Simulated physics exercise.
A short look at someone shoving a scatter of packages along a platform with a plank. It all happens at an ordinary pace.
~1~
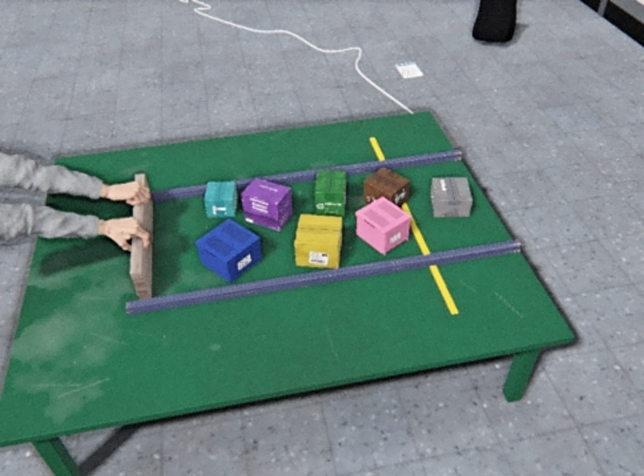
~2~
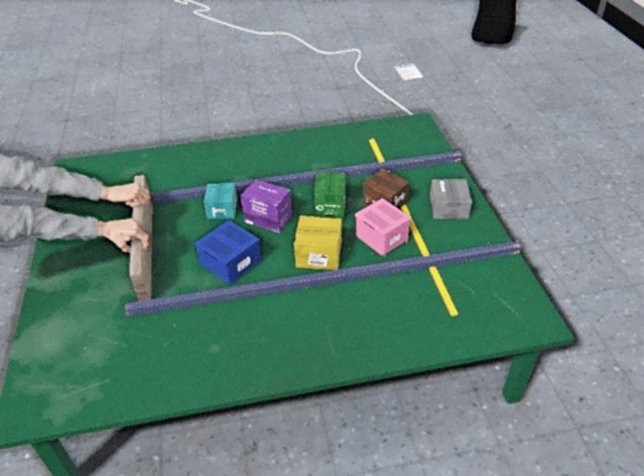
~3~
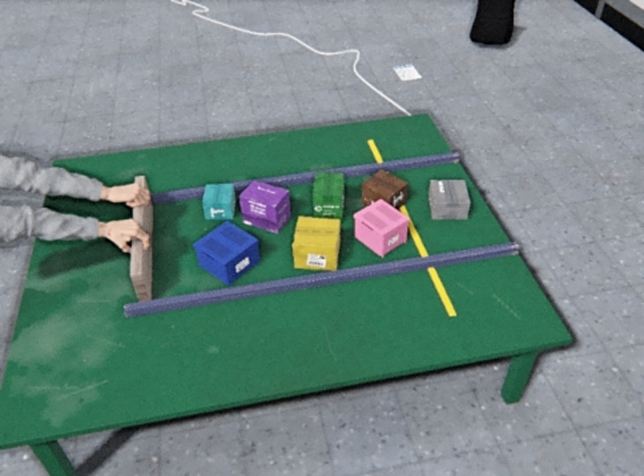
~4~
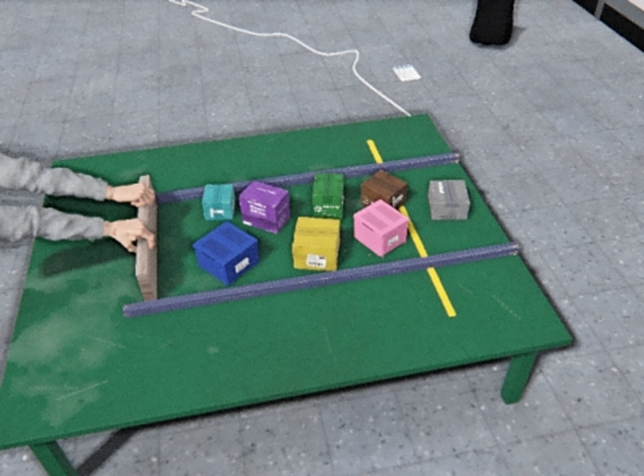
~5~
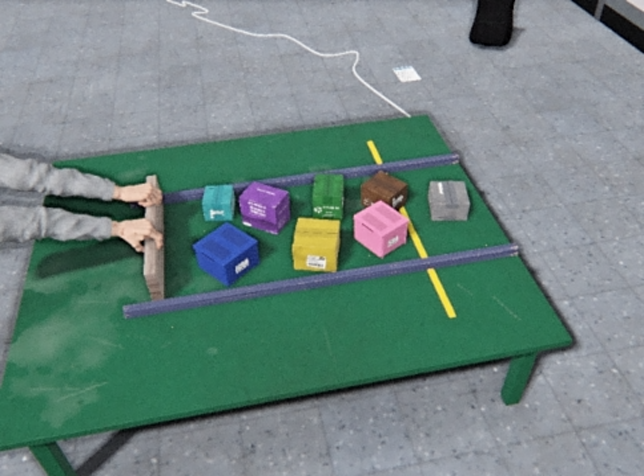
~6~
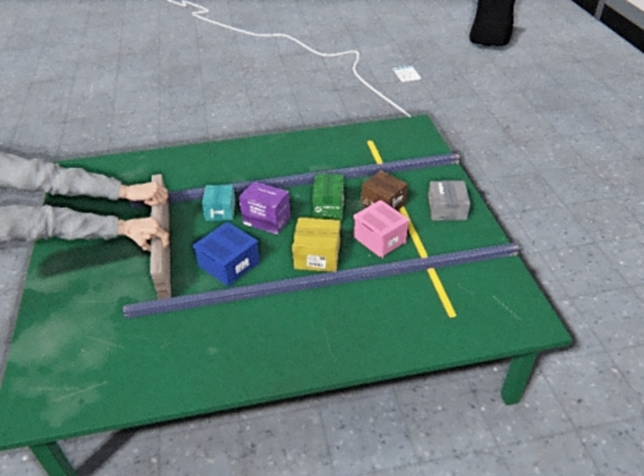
On a green table, two hands slide a plank slightly right toward eight still boxes.
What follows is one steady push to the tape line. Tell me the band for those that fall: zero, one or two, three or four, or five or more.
The number that fall off is one or two.
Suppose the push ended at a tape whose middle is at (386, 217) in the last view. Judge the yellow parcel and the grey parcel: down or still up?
The yellow parcel remains up, the grey parcel goes over.
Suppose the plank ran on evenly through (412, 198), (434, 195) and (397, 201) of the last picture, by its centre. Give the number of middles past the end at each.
It would be 2, 4 and 2.
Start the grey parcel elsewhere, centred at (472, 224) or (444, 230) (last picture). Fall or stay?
In turn it tumbles off; comes down.
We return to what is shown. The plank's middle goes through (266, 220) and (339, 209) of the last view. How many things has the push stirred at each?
By then 4, and 8.
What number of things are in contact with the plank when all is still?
3 of them.
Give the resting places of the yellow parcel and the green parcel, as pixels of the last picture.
About (481, 224), and the other about (438, 182).
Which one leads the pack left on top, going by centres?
Foremost is the brown parcel.
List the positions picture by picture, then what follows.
In the first picture, grey parcel (451, 197); brown parcel (386, 191); pink tote (383, 226); plank (143, 235); tape (407, 211).
In the second picture, brown parcel (386, 193); green parcel (330, 197).
In the third picture, pink tote (381, 228); turquoise parcel (220, 202).
In the fourth picture, grey parcel (448, 200); blue tote (227, 254).
In the fifth picture, brown parcel (384, 195); yellow parcel (317, 245).
In the sixth picture, grey parcel (448, 200); brown parcel (384, 194); pink tote (381, 229); plank (161, 235); tape (405, 214).
Soon after, none off yet; grey parcel at rest near (448, 200); brown parcel at rest near (384, 194); pink tote at rest near (381, 229).
Then, none off yet; grey parcel moved a little near (454, 198); brown parcel moved a little near (397, 194); pink tote moved about its own width near (432, 220).
By the end, the number that fall off is one or two; fallen, pink tote and grey parcel.
